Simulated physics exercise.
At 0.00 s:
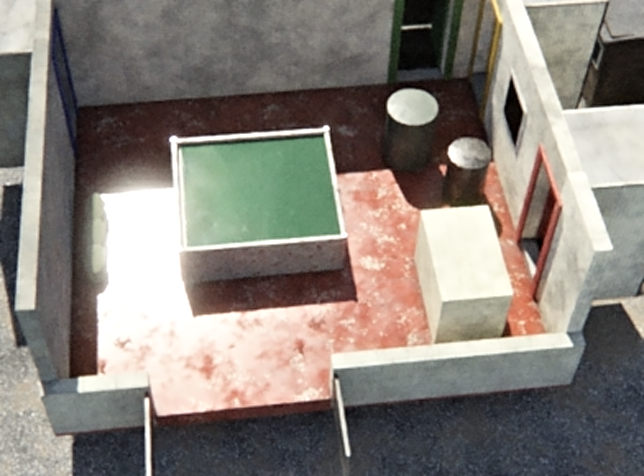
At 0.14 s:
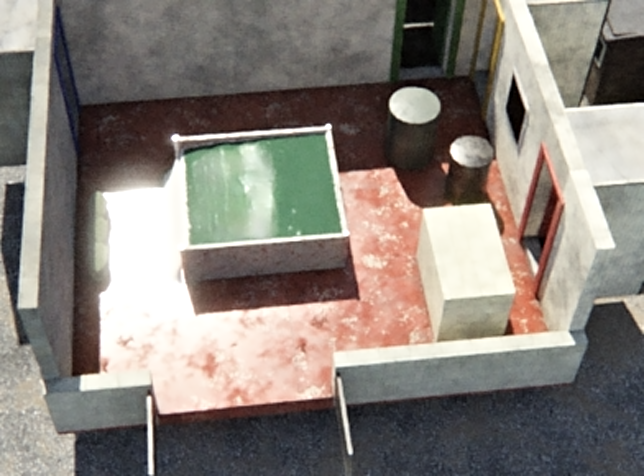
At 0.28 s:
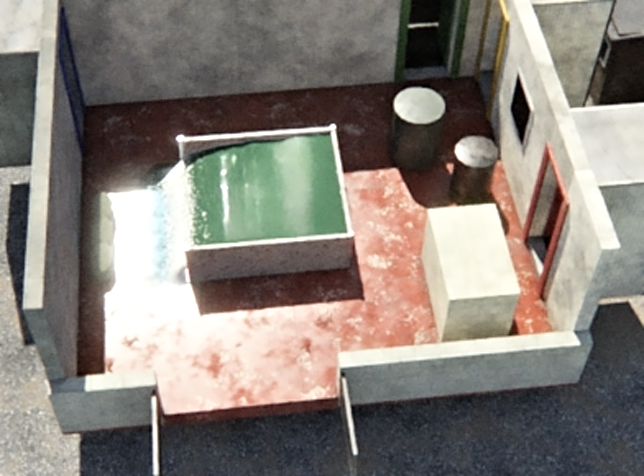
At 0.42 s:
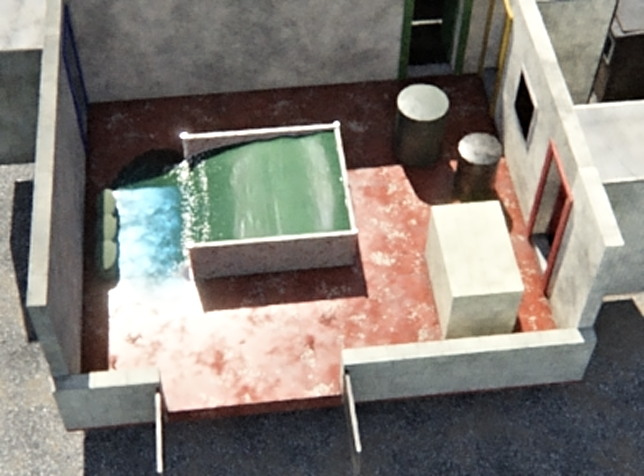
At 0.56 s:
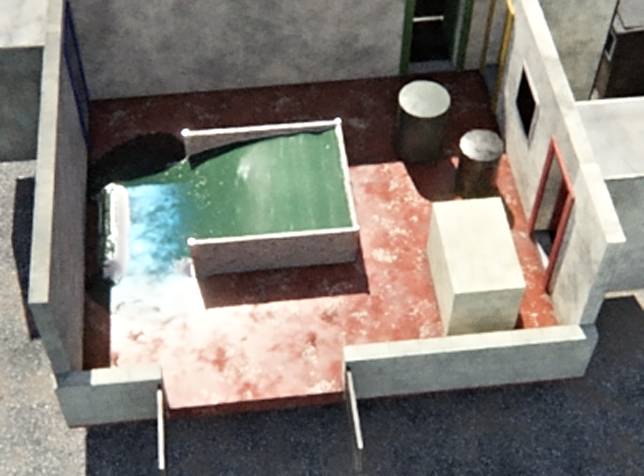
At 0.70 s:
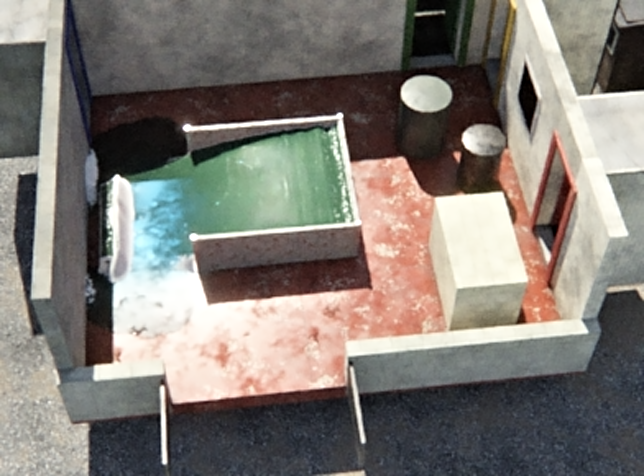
A square tank of green water stands in a walled back court with a worn red floor, seen from high above in hard sunlight. Two grey cylinders and a pale block stand to its right, with a red-framed doorway in the right wall and a green-framed one behind. The tank's left side opens and water pours out leftward, spreading to the low barrier by the left wall, while the view shifts slightly.
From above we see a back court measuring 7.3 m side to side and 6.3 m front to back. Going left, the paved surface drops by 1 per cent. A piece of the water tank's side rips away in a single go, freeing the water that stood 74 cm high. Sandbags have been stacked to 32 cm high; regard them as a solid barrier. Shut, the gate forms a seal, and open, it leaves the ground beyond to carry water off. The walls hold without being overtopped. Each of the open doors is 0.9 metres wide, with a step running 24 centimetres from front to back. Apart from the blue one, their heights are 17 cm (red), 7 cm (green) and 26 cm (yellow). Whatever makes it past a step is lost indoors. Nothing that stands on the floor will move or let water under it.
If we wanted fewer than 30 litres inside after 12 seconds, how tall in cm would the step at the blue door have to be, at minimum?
It would need to be around 34 cm tall.
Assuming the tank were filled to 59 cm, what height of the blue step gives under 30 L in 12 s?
It would take a step of about 27 cm.
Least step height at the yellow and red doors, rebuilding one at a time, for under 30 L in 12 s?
Roughly 16 cm for the yellow door and roughly 7.0 cm for the red door.
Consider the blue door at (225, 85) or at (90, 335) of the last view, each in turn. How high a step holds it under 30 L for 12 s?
8.5 and 25 cm.
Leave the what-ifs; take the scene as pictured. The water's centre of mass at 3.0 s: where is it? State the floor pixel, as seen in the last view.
Around (178, 221).
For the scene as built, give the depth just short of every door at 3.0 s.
Door by door, in centimetres - red 0, green 0, yellow 0, blue 37.
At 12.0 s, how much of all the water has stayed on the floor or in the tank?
Water still present: Approx. 76 %.
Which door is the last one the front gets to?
I'd say the red door.
After 1.4 s water covers 20 % of the floor, deepest (56 cm) near (122, 223); 21 cm at the blue door, 0 litres in over its 26 cm step.
After 3.0 s water covers 50 % of the floor, deepest (49 cm) near (91, 102); 37 cm at the blue door, 37 litres in over its 26 cm step.
After 12.0 s water covers 95 % of the floor, deepest (12 cm) near (356, 185); 9 cm at the blue door, 78 litres in over its 26 cm step.
At the blue door as built, the water arrived by 0.9 s and peaked near 37 cm at 2.4 s.
With a step of 29.5 cm, 51 litres would have come in within the 12 s; with 40 cm, 12 litres. So under 30 litres takes about 34 cm.
